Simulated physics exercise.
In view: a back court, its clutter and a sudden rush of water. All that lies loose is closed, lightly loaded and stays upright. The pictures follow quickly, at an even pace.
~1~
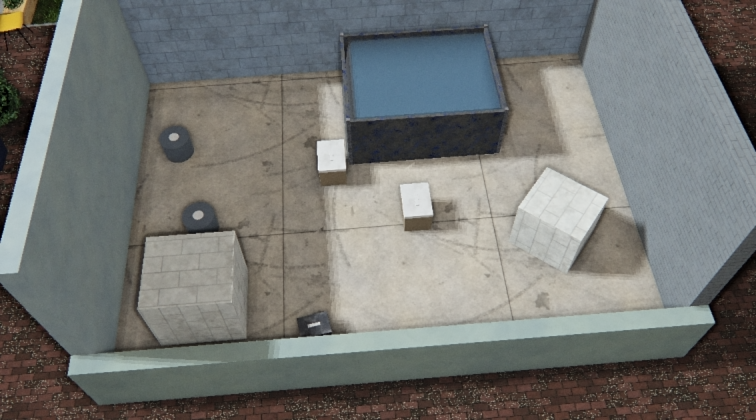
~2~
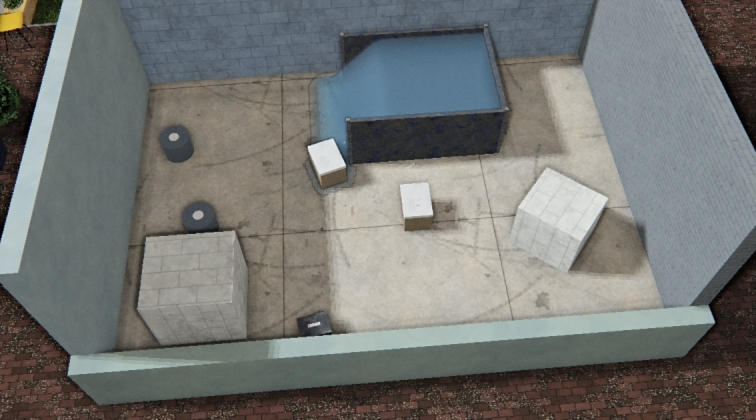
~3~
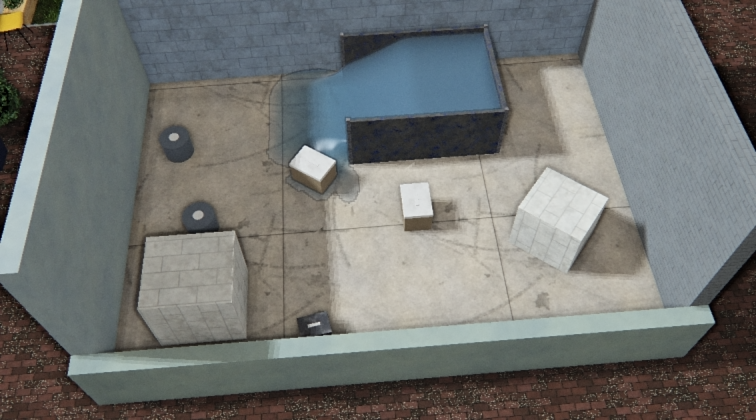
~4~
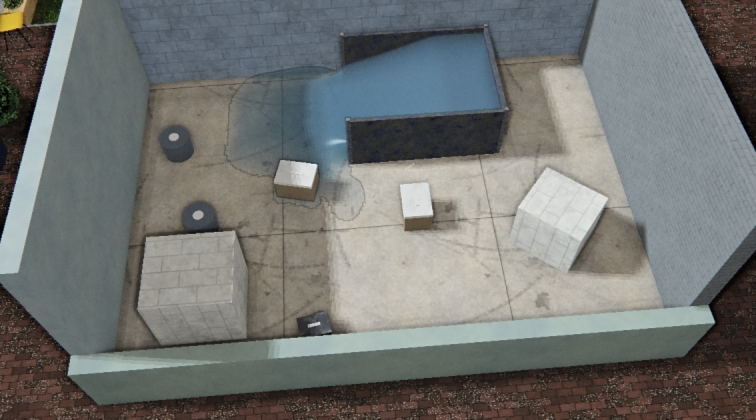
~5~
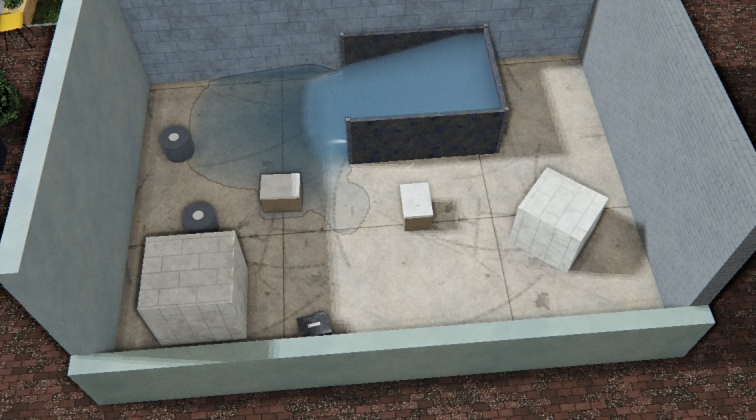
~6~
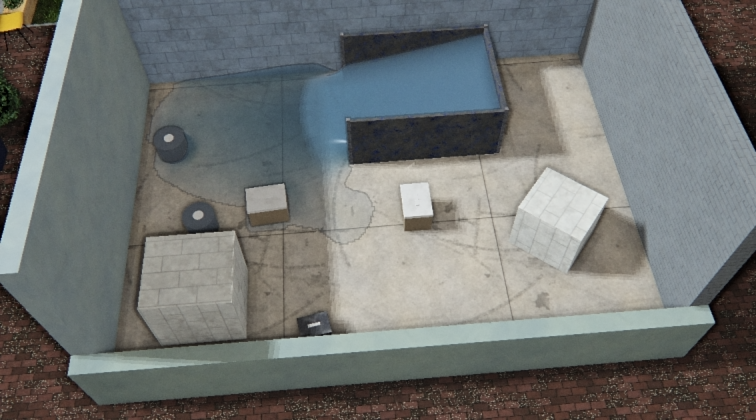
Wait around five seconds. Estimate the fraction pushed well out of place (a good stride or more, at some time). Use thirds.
Share: Two thirds or above.
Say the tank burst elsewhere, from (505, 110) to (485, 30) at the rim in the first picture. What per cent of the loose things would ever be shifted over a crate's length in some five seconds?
I make it 60 per cent.
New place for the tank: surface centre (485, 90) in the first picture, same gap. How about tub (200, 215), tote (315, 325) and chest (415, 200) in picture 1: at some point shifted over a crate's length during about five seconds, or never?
One after the other: Shifted that much, shifted that much, less than that.
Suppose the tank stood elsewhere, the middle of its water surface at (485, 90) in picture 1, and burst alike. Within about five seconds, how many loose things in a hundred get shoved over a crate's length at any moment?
Some 80 per cent.
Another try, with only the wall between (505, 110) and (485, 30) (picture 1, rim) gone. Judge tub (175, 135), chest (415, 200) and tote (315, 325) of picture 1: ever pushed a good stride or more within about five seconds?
In turn: Short of that, shifted that much, that far or more.
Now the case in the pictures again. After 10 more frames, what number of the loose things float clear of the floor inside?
3 of them.
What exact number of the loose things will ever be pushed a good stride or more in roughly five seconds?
5 of them.
A moment on, 1 of 5 are well off their spots; 1 afloat.
Next, 3 of 5 are well off their spots; 3 afloat.
Later, 4 of 5 are well off their spots; 2 afloat.
In the end, 5 of 5 are well off their spots, and 5 have been at some point; 4 afloat.
